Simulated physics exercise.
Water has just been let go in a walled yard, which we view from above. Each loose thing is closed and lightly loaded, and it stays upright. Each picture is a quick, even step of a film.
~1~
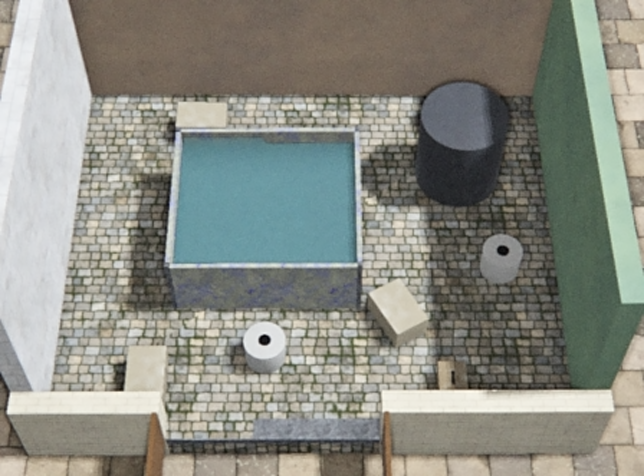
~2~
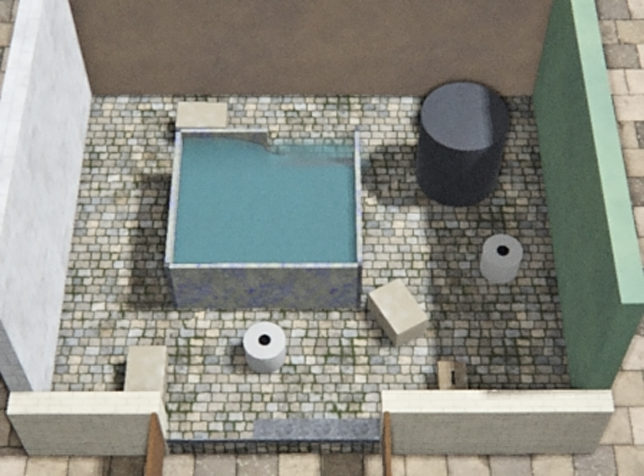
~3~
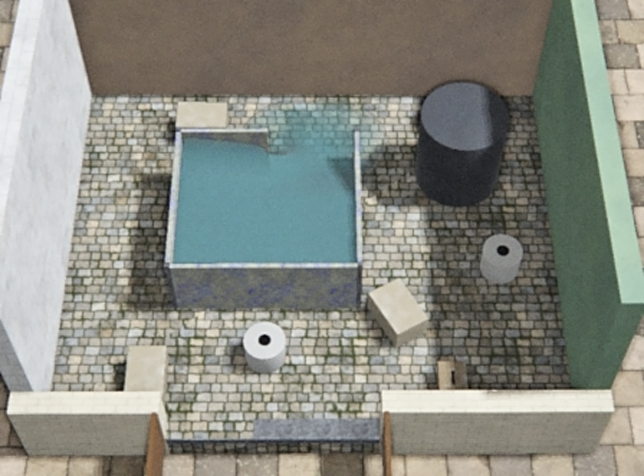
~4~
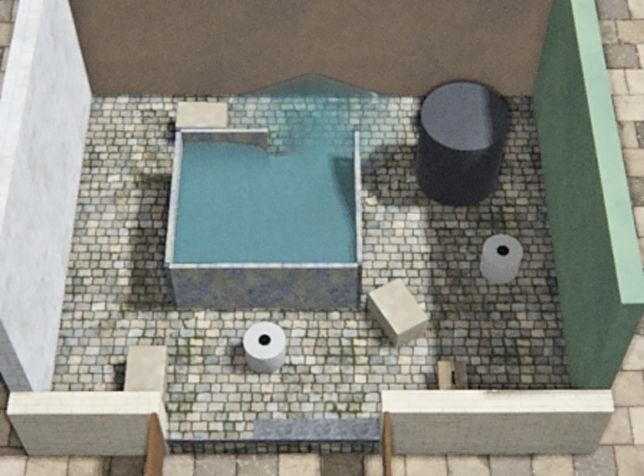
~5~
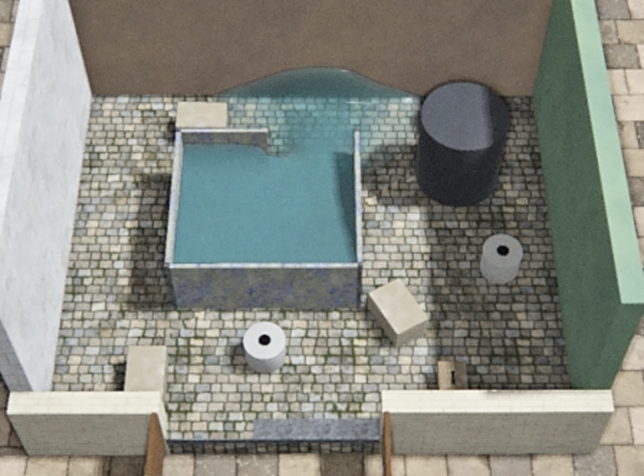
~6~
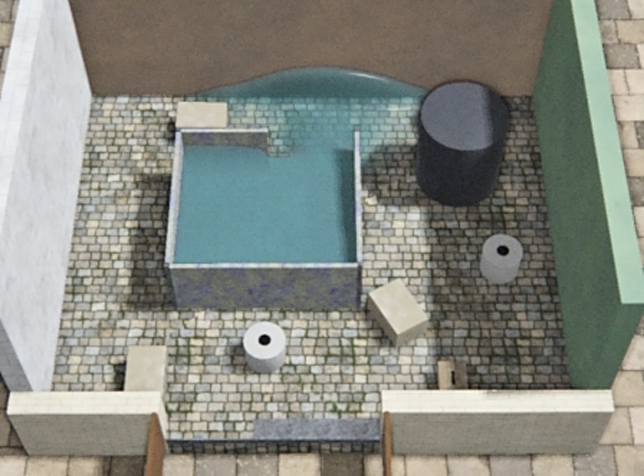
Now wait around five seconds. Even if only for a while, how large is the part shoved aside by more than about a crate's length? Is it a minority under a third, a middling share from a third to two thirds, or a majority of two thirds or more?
Two thirds upward.
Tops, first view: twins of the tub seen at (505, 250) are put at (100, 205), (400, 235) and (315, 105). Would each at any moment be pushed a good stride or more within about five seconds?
Here's the rundown: Sent far off, never gets far, and finally sent far off.
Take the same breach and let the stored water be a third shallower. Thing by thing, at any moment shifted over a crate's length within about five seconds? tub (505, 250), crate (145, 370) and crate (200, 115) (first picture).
The first passed the mark, the next stayed below the mark, and the last passed the mark.
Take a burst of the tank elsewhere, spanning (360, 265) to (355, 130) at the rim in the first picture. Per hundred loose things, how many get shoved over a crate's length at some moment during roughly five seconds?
Estimate: Close to 100 in a hundred.
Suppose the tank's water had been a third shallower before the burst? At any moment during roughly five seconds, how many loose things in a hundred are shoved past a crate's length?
40 per cent.
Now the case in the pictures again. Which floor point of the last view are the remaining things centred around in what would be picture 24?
I'd say roughly (324, 347).
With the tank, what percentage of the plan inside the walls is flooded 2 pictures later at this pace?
About 30 per cent.
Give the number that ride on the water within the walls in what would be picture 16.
Counted: 2.
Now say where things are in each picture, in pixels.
A tub at (503, 251) rests on the ground; a tub at (264, 340) rests on the ground; 0 of 7 have shifted, in the first frame.
A tub at (503, 251) rests on the ground; a tub at (264, 340), on the bottom; 0 of 7 have shifted, in the second frame.
A tub at (503, 251) rests on the ground; a tub at (264, 340), on the bottom; 0 of 7 have shifted, in the third frame.
A tub at (503, 251), on the bottom; a tub at (264, 340), on the bottom; 0 of 7 have shifted, in the fourth frame.
A tub at (503, 251), on the bottom; a tub at (264, 340), on the bottom; 0 of 7 have shifted, in the fifth frame.
A tub at (503, 251) rests on the ground; a tub at (264, 340) rests on the ground; 0 of 7 have shifted, in the sixth frame.
A moment on, 0 of 7 are well off their spots; 0 afloat.
Next, 2 of 7 are well off their spots; 2 afloat.
Later, 3 of 7 are well off their spots; 2 afloat.
In the end, 6 of 7 are well off their spots, and 6 have been at some point; 6 afloat.
